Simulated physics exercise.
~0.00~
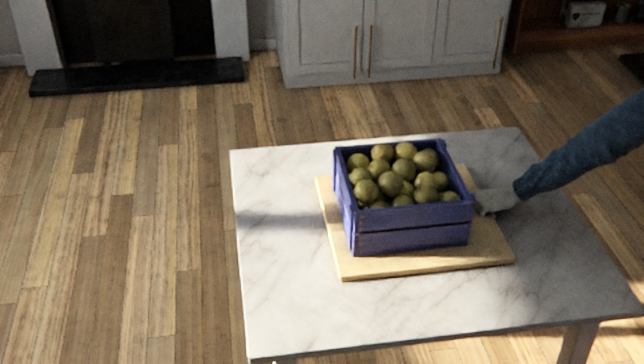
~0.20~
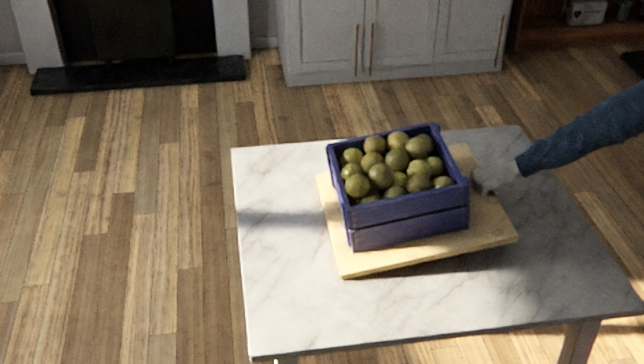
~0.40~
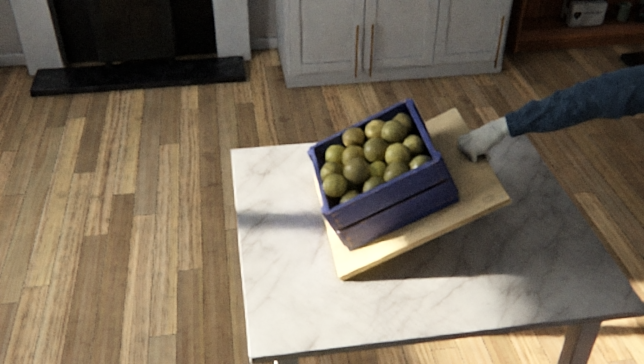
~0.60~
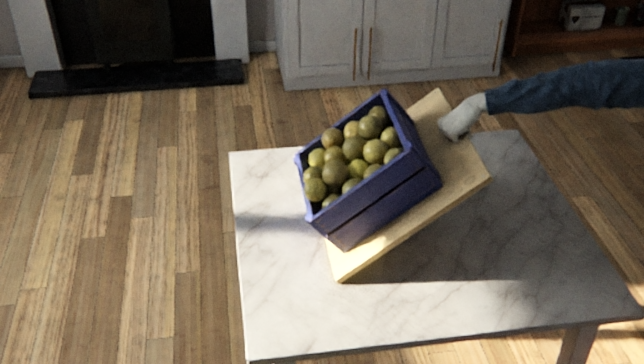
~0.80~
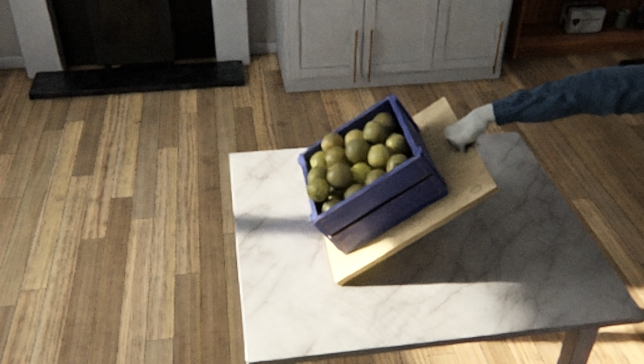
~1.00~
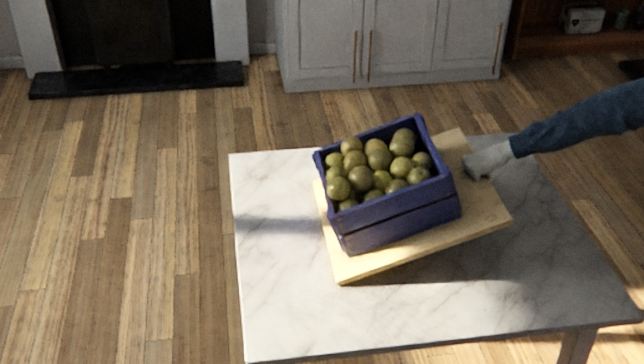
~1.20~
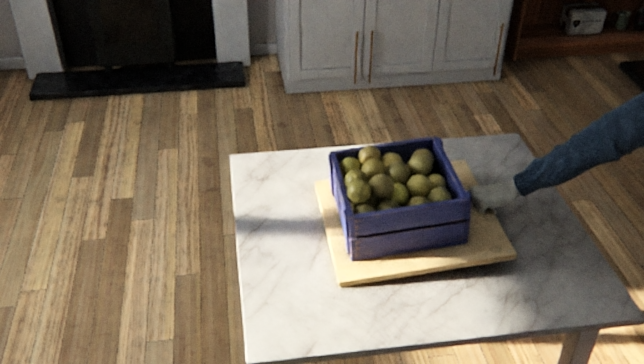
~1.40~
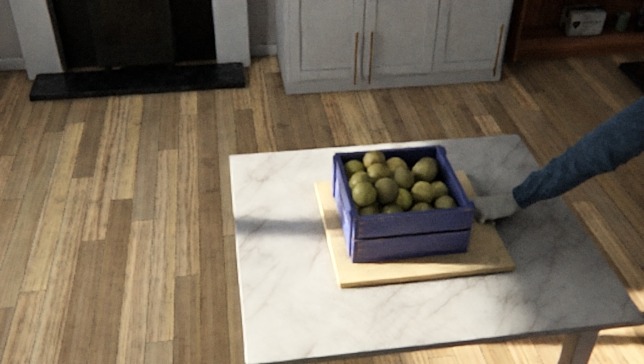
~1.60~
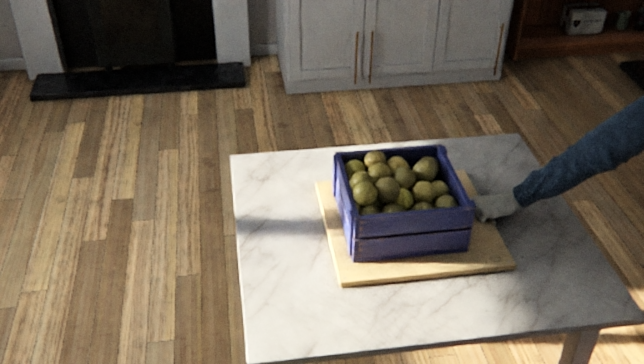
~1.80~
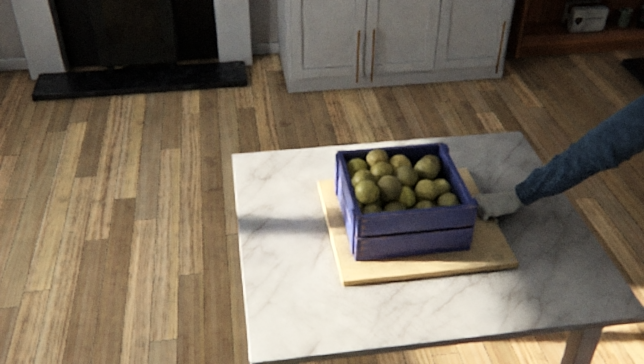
Blue crate of greenish-yellow apples tilting left on a wooden board as a hand raises one side, then lowers it flat, fruit staying inside.
